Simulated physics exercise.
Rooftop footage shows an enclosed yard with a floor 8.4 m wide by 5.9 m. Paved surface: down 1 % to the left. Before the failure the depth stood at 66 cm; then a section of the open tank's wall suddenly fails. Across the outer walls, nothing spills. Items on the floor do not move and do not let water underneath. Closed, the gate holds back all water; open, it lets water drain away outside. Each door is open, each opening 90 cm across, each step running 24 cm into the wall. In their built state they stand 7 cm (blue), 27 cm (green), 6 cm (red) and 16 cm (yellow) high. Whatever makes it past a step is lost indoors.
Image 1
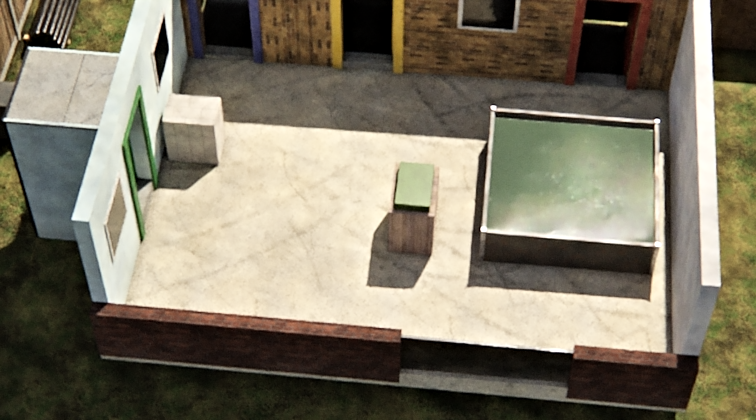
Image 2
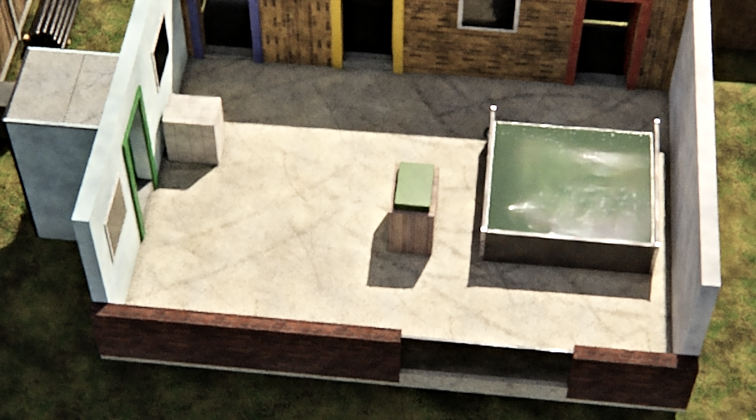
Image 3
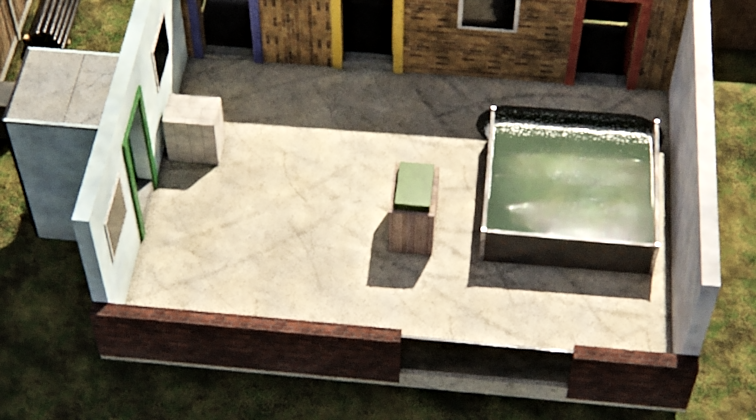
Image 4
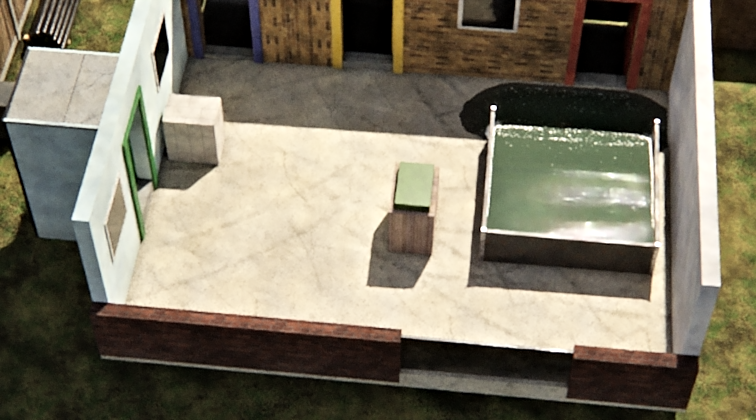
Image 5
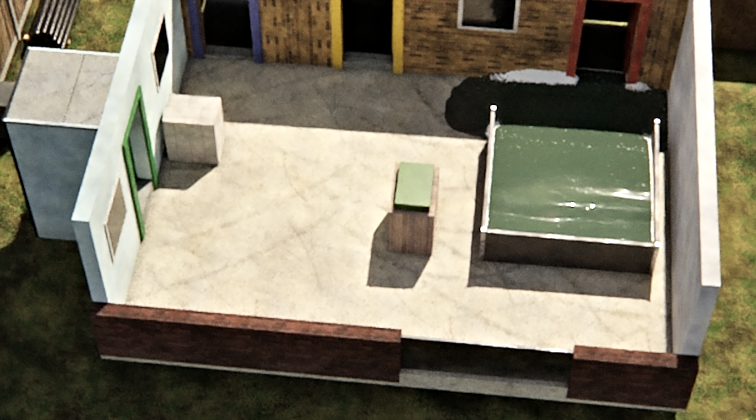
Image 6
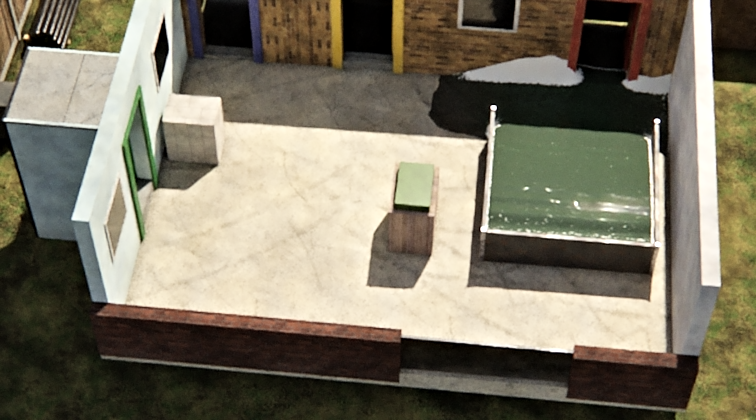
To begin with, the open tank of green water sits whole and still in a walled yard. Water then pours out on its far side, and a dark wet patch spreads across the paving behind it. The patch widens to the left and back toward the wall beside the red doorway, while the tank's surface ripples.
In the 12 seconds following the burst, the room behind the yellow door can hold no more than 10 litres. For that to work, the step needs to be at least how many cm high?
At least about 6.5 cm high.
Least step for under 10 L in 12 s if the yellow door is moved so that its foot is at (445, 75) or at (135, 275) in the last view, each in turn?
Roughly 20 and 9.5 cm.
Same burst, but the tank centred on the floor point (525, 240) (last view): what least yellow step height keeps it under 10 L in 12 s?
It should be around 14.0 cm high.
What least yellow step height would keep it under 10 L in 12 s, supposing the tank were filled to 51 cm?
Something near 5.0 cm should do.
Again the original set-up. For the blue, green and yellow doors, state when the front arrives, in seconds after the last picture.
For blue it's 1.6 s, for green 3.0 s, and for yellow 0.6 s.
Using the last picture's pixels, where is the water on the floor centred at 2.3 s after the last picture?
Look at about (521, 144) in the last view.
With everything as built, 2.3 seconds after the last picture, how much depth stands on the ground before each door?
Centimetres: Blue = 4, green = 0, red = 31, yellow = 10.
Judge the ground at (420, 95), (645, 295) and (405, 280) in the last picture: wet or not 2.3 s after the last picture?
Listed order - soaked through, unwetted, unwetted.
Then, 0.7 s after the last picture water covers 15 % of the floor, deepest (52 cm) near (610, 92); 4 cm at the yellow door, 0 litres in over its 16 cm step.
Then, 2.3 s after the last picture water covers 40 % of the floor, deepest (34 cm) near (663, 135); 10 cm at the yellow door, 0 litres in over its 16 cm step.
Then, 11.3 s after the last picture water covers 90 % of the floor, deepest (12 cm) near (178, 99); 4 cm at the yellow door, 0 litres in over its 16 cm step.
At the yellow door as built, the water peaked near 10 cm, 1.9 s after the last picture.
Run again over the same 12 s with other heights there, 15 litres in over 5.5 cm, 6 litres over 7 cm. The limit of 10 litres is kept from about 6.5 cm up.
